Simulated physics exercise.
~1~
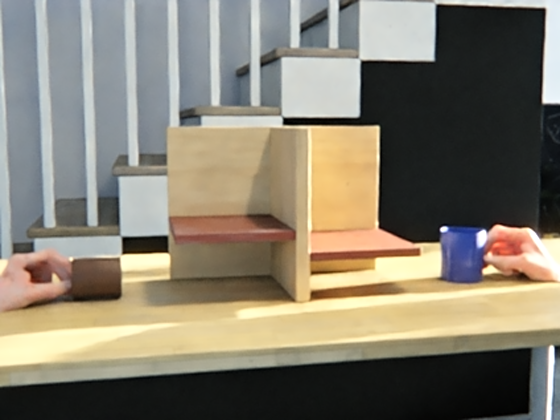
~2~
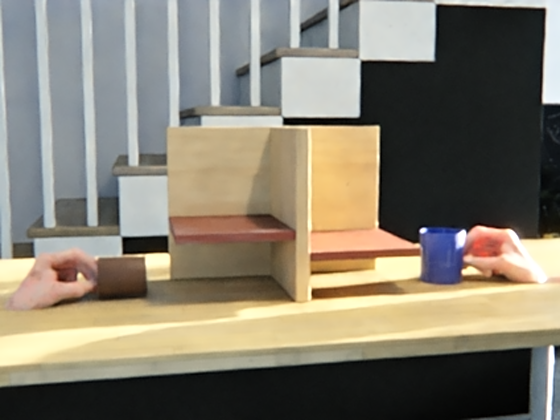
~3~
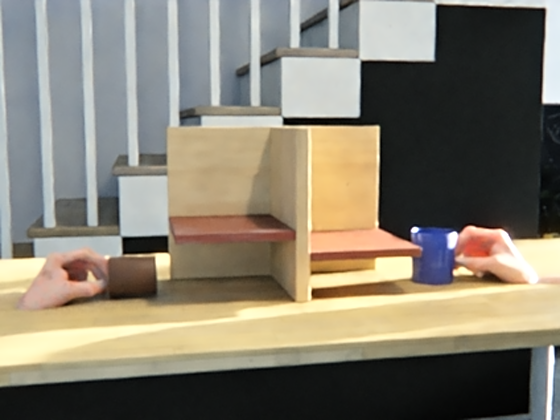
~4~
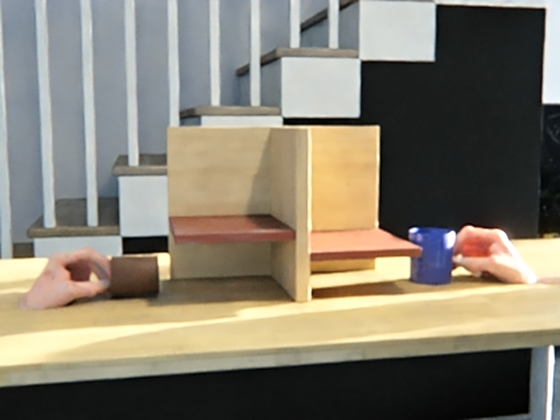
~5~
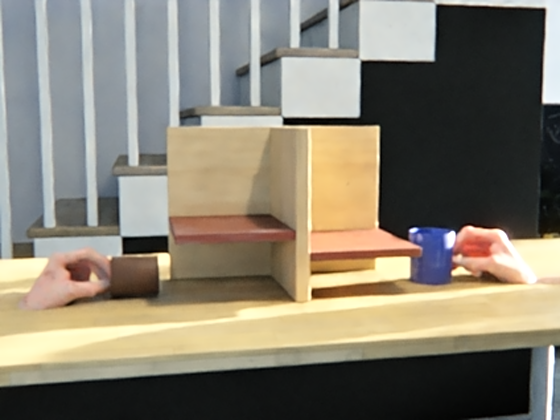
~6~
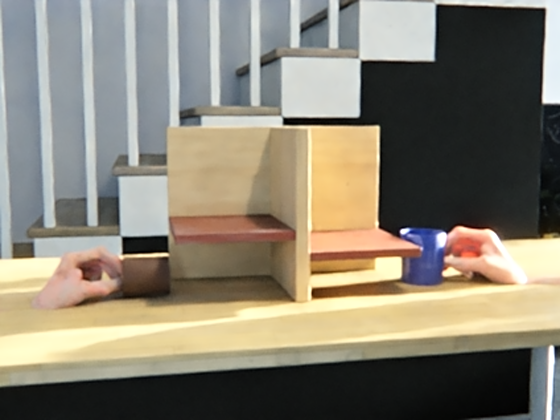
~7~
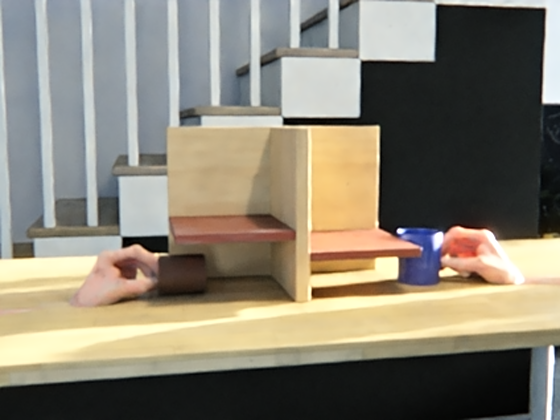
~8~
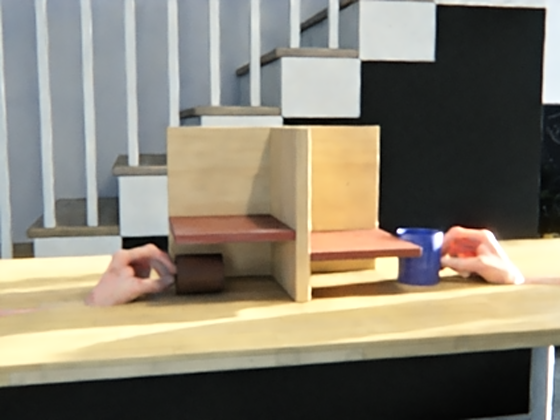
A low wooden rack with two reddish ledges, the left one slightly higher, stands in the middle of a pale wooden table, seen from the front by a still camera with a staircase behind. A hand at the left holds a small brown beaker, and a hand at the right holds a taller blue one. Both hands push inward, then pause close to the rack. The pushing resumes, and the blue beaker stops against the edge of the right ledge. The brown beaker slides beneath the left ledge, while the blue one remains caught outside, too tall to pass.
